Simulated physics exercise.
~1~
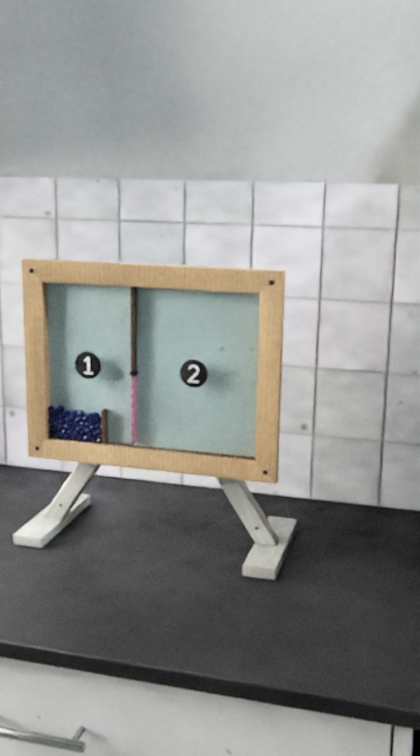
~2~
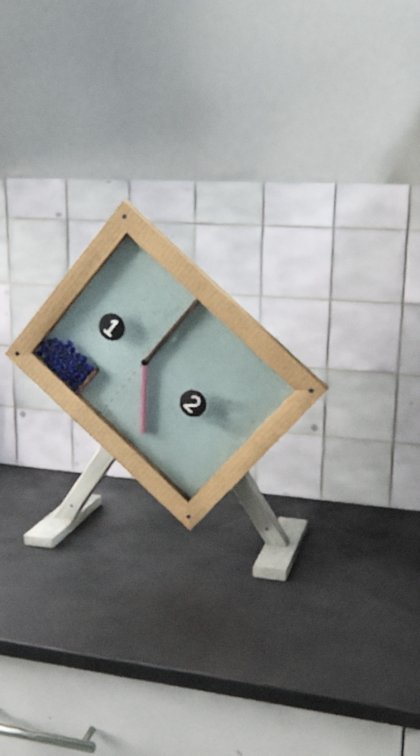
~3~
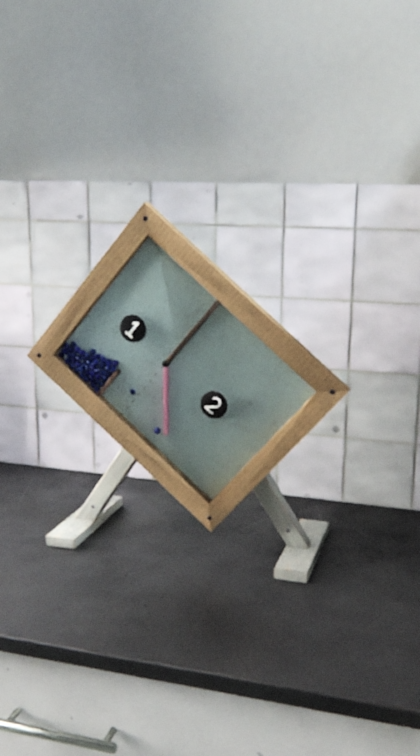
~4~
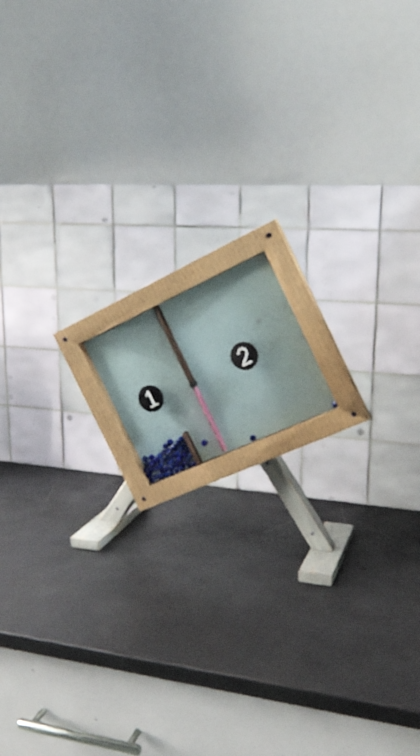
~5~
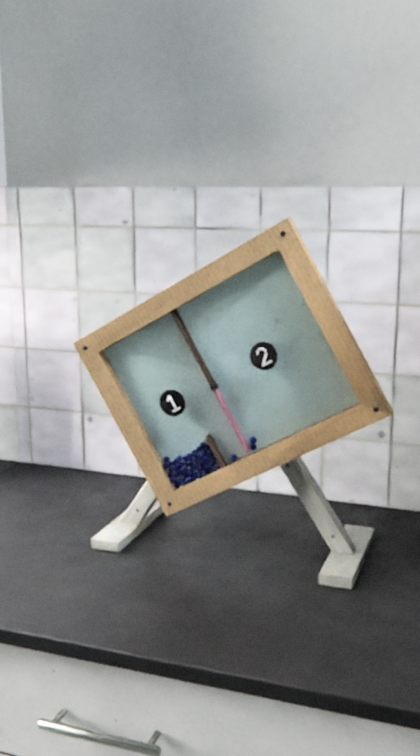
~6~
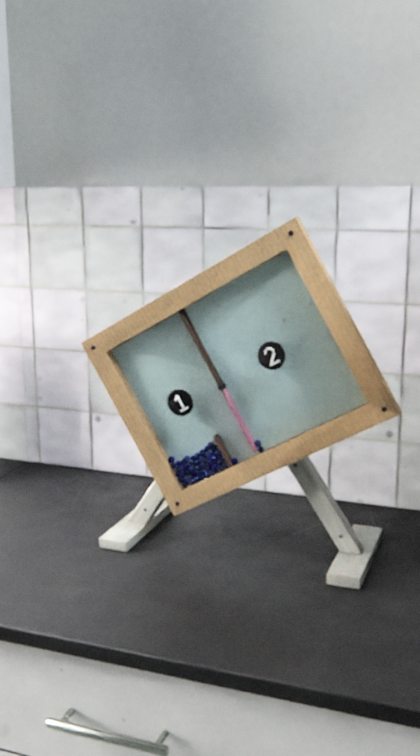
At the start, a flat wooden-framed box with a clear window stands level on a counter, dark blue beads heaped in its lower left corner on the side marked one. The box tips clockwise, and the pink flap below the dark divider hangs open. A few beads slip over the small ledge toward the flap. The box then swings back anticlockwise past level, a few beads passing to side two as the flap closes. It comes to rest tilted anticlockwise, with most beads piled on side one and only a few beside the shut flap on side two.
